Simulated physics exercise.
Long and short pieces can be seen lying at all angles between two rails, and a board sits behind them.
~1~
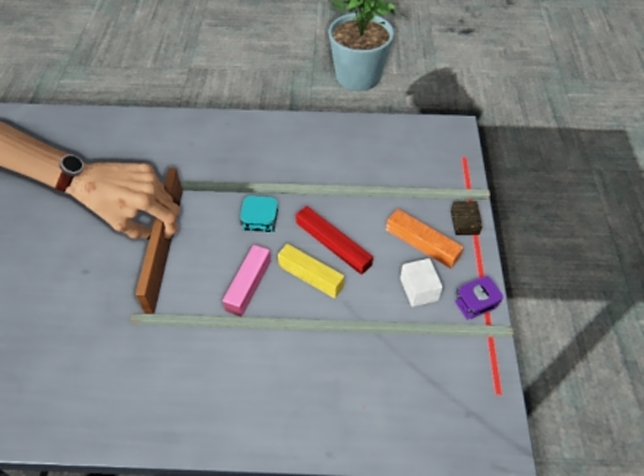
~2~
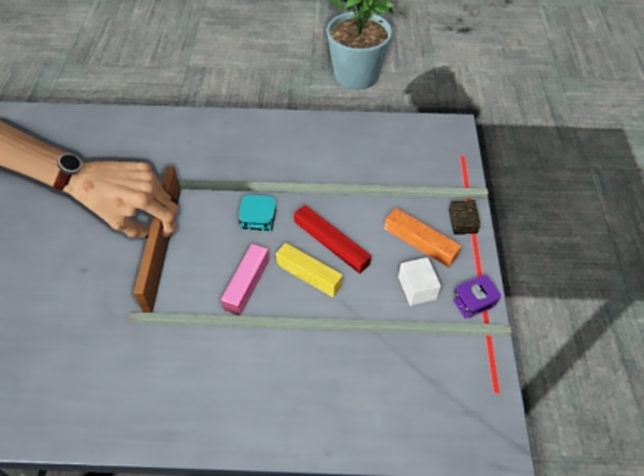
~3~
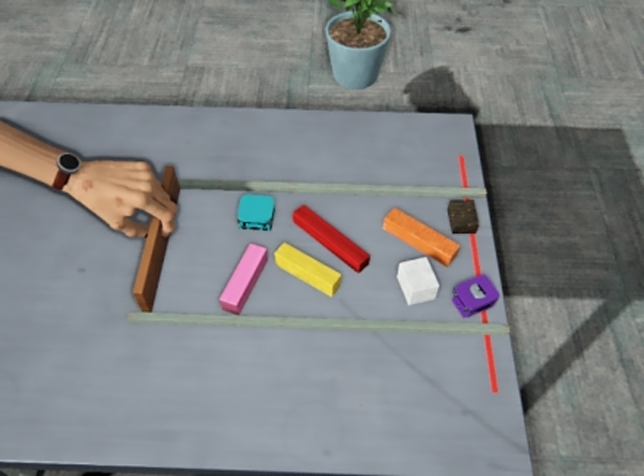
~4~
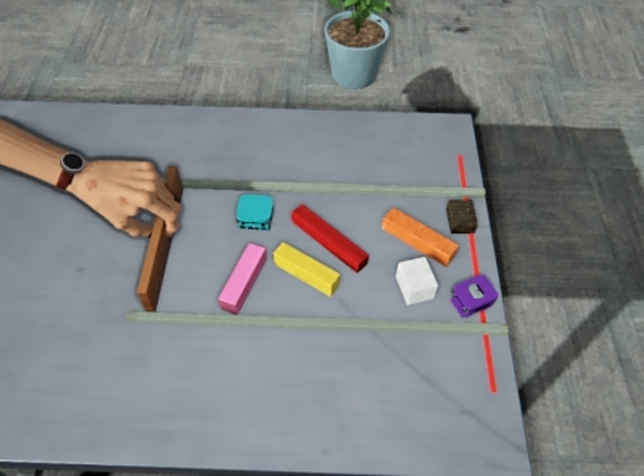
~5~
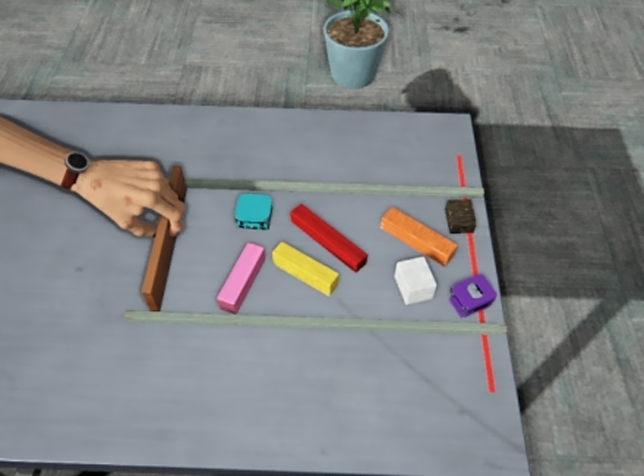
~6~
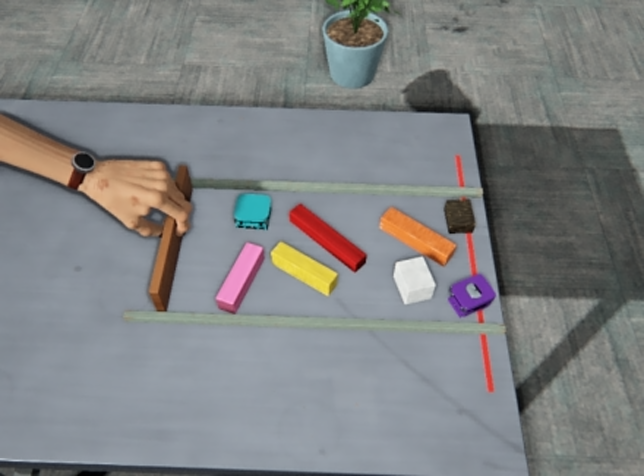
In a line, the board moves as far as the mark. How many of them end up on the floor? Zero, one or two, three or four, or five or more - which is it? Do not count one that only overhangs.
It is five or more.
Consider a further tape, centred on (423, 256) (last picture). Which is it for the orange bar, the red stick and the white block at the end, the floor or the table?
What happens: The orange bar does not come off, the red stick does not come off, the white block does not come off.
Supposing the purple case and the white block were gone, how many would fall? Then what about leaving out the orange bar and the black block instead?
You'd count 4 the first time and 4 the second time.
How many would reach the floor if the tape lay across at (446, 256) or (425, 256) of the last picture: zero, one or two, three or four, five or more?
Either three or four; either one or two.
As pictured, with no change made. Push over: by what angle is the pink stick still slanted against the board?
About 0°.
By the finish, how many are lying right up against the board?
The answer is 2.
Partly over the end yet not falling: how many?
The answer comes to 1.
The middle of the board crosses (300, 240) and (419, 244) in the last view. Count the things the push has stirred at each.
That gives 4 for the first and 8 for the second.
Early on, none off yet; purple case at rest near (472, 297); black block at rest near (459, 216); orange bar at rest near (417, 236).
A while later, none off yet; purple case at rest near (472, 297); black block at rest near (459, 216); orange bar travelled a little near (434, 238).
Further along, none off yet; purple case leaning well over near (517, 309); black block leaning well over near (502, 230); orange bar travelled about its own width near (486, 239).
Finally, the number that fall off is five or more; lost, yellow bar, red stick, white block, orange bar, black block and purple case.
